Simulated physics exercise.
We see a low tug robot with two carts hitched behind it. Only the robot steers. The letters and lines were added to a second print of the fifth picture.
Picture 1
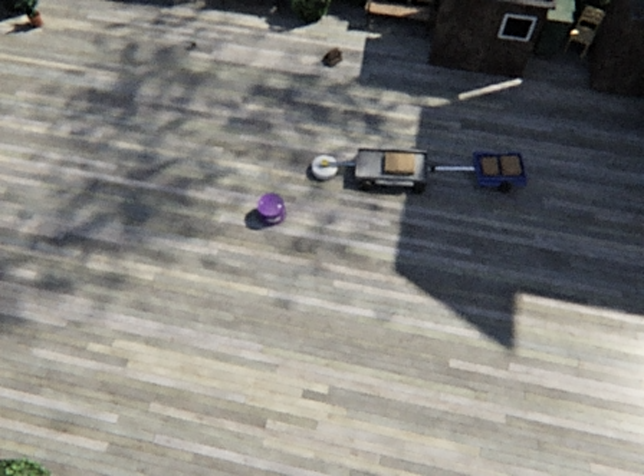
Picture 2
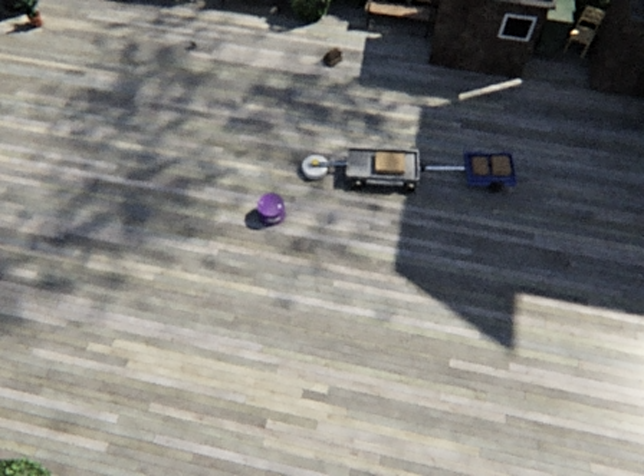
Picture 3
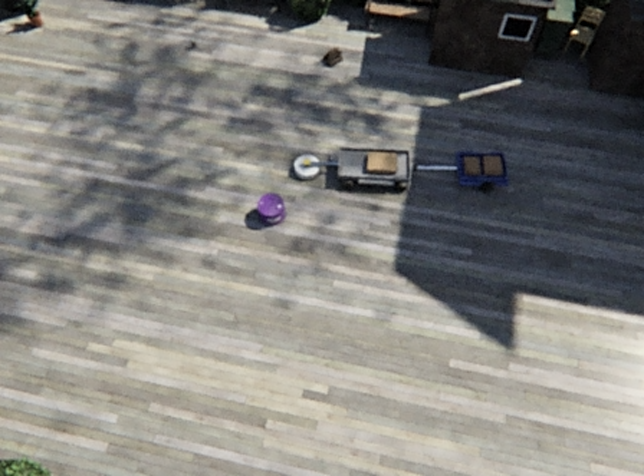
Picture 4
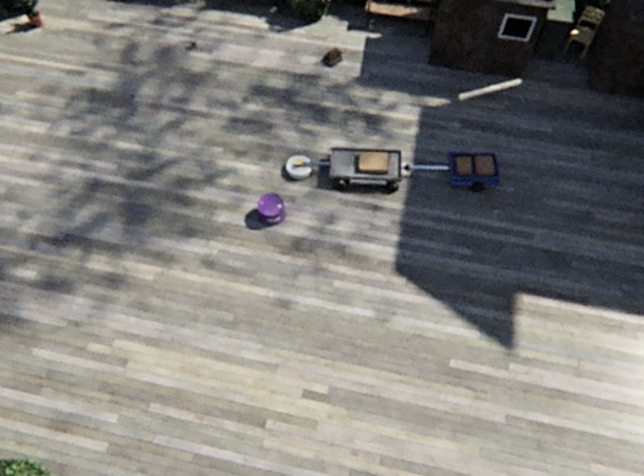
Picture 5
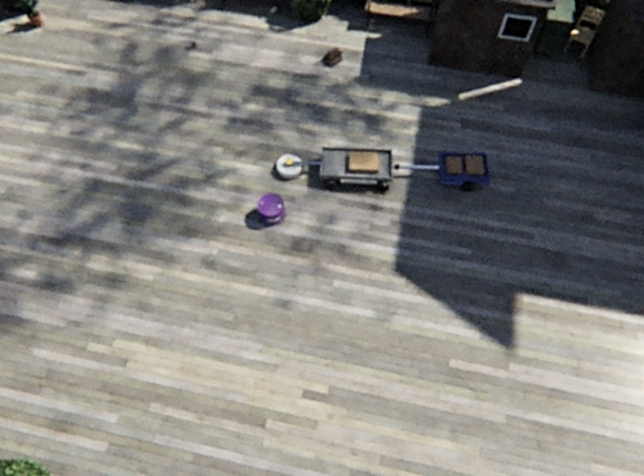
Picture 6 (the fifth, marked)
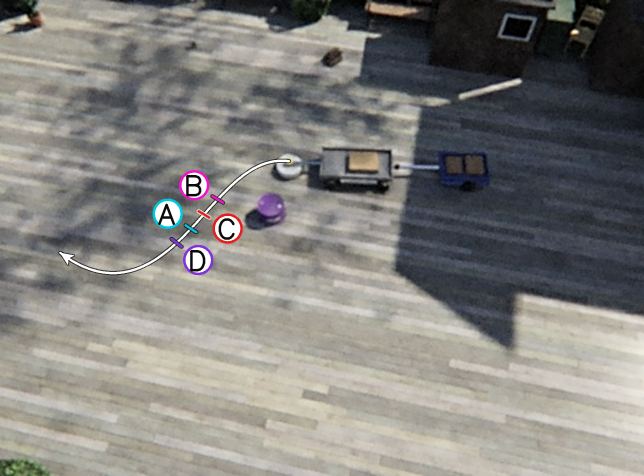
A low robot slowly pulls a grey cart and a blue cart left across planks.
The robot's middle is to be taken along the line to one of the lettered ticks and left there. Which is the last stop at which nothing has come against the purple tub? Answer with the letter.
It can go as far as B.
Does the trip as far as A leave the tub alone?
No.
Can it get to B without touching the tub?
Yes.
On the marked copy, A at (191, 229); B at (218, 199); C at (204, 214); D at (177, 243); the route from (289, 161) via (186, 233) to (60, 253).
With B. Early on, robot (261, 170), last cart (435, 166).
Further on, robot (237, 185), last cart (409, 166).
At the end, robot (219, 203), last cart (386, 165); nothing has been touched.
As for the rest, A is too far, the tub has been hit; C is too far, the tub has been hit; D is too far, the tub has been hit.
